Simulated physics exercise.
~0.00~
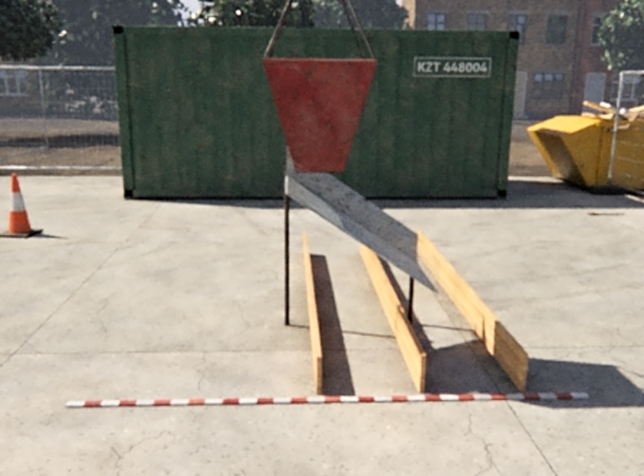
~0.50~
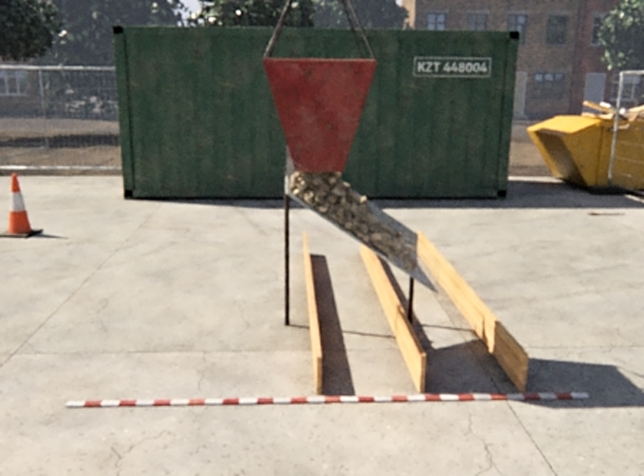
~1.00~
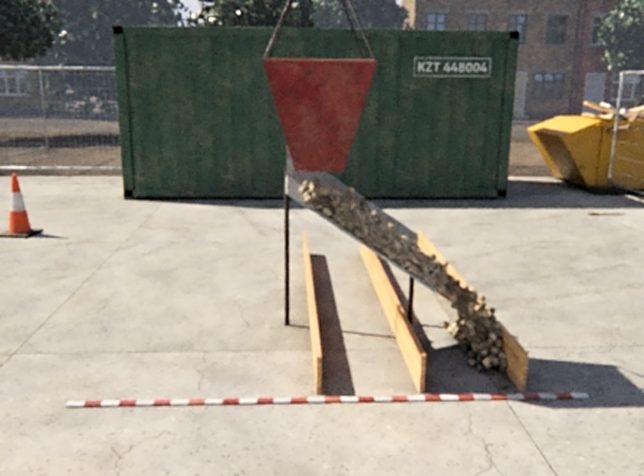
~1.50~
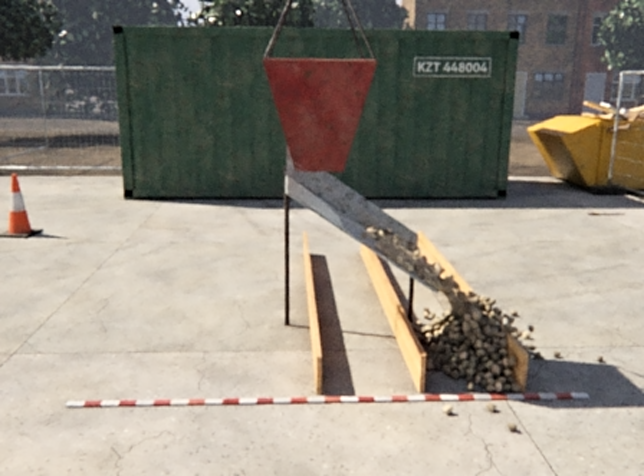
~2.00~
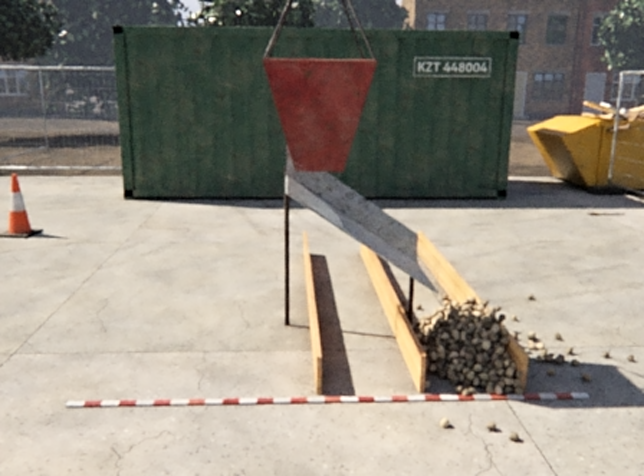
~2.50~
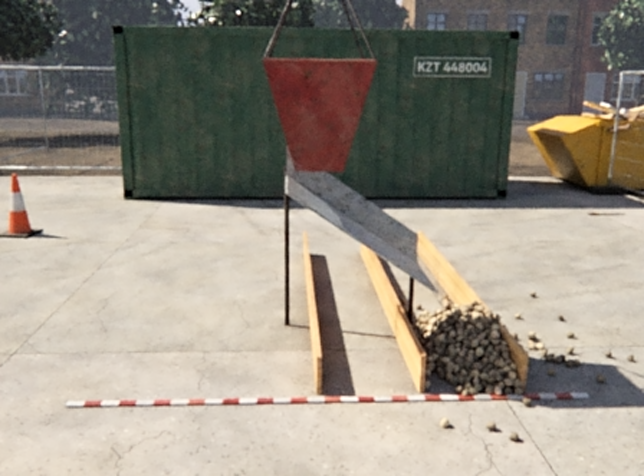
The video shows rounded stones pouring from a red skip hanging before a green container, sliding down a sloping steel chute to the right and piling up between the planks of the right bay, while a few scatter onto the concrete beyond and the left bay stays empty.
